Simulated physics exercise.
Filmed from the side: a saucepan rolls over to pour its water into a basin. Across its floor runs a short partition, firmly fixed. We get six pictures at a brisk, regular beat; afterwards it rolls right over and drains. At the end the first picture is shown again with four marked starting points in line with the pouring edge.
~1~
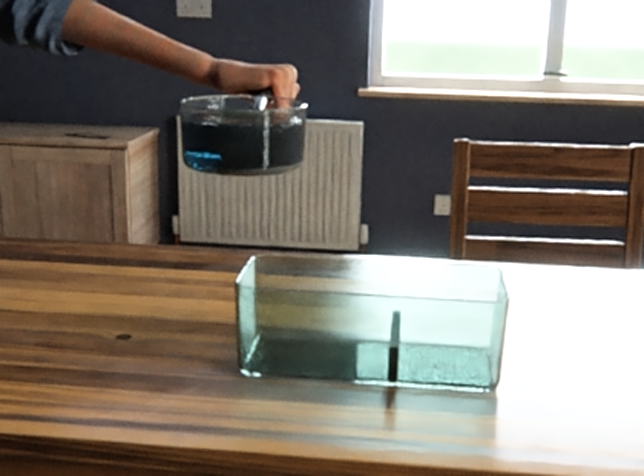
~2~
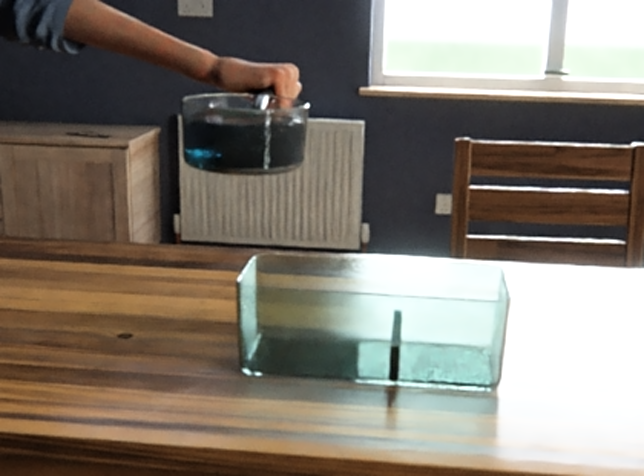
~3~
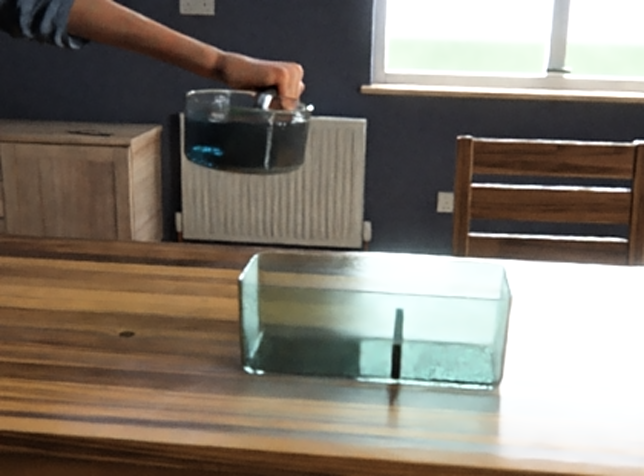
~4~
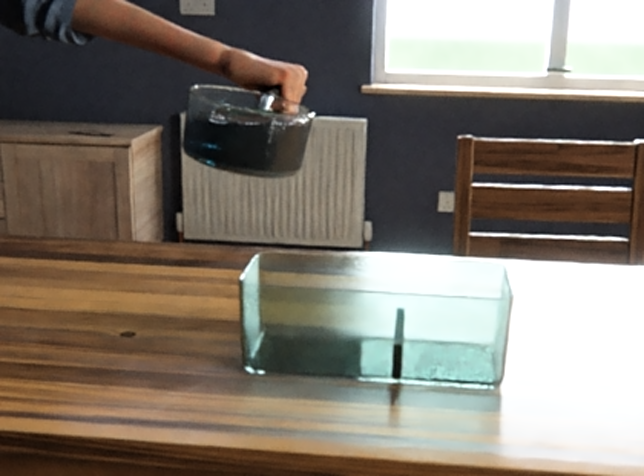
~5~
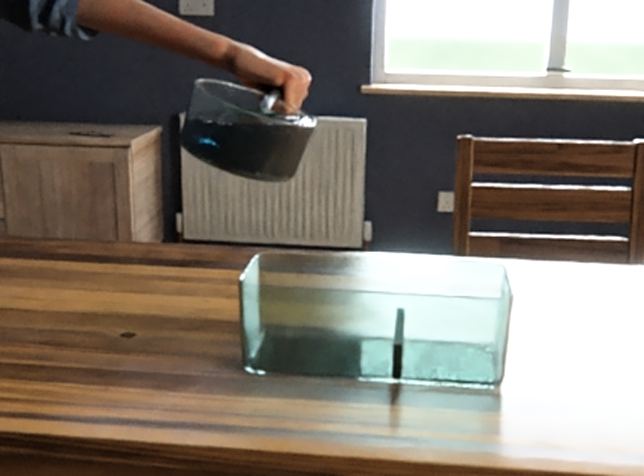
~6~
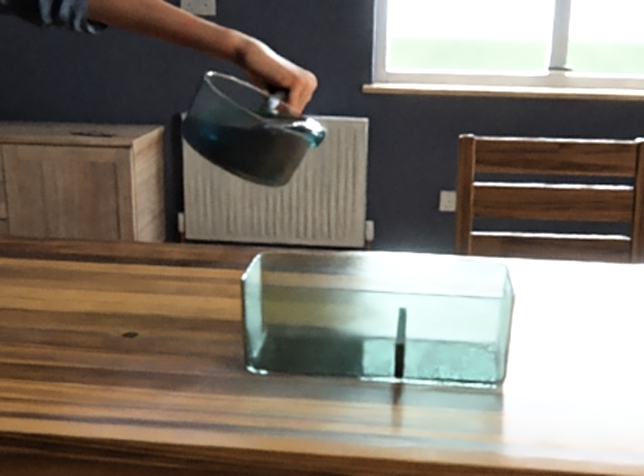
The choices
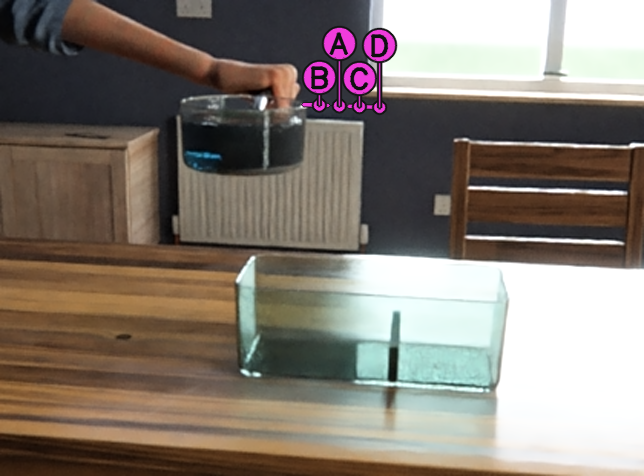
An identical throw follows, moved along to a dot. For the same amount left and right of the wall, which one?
Best: A.
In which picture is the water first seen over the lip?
In picture 6.
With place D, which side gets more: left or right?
The right side.
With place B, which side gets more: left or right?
The left one.
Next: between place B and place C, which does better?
Place C.
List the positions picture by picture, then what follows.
In the first picture, upright, lip at (303, 104); basin from (238, 371) to (500, 389); top of the wall at (396, 327); nothing has left yet.
In the second picture, upright, lip at (305, 105); nothing has left yet.
In the third picture, tipped about 5°, lip at (308, 107); nothing has left yet.
In the fourth picture, tipped about 11°, lip at (311, 113); nothing has left yet.
In the fifth picture, tipped about 18°, lip at (312, 122); nothing has left yet.
In the sixth picture, tipped about 28°, lip at (315, 133); water is over the lip, down to (318, 142).
In magenta, A at (339, 105); B at (319, 105); C at (359, 106); D at (379, 107).
Choosing A, about 49 % ends left of the wall and 50 % right of it.
Choosing B, about 78 % ends left of the wall and 21 % right of it.
Choosing C, about 31 % ends left of the wall and 68 % right of it.
Choosing D, about 16 % ends left of the wall and 84 % right of it.
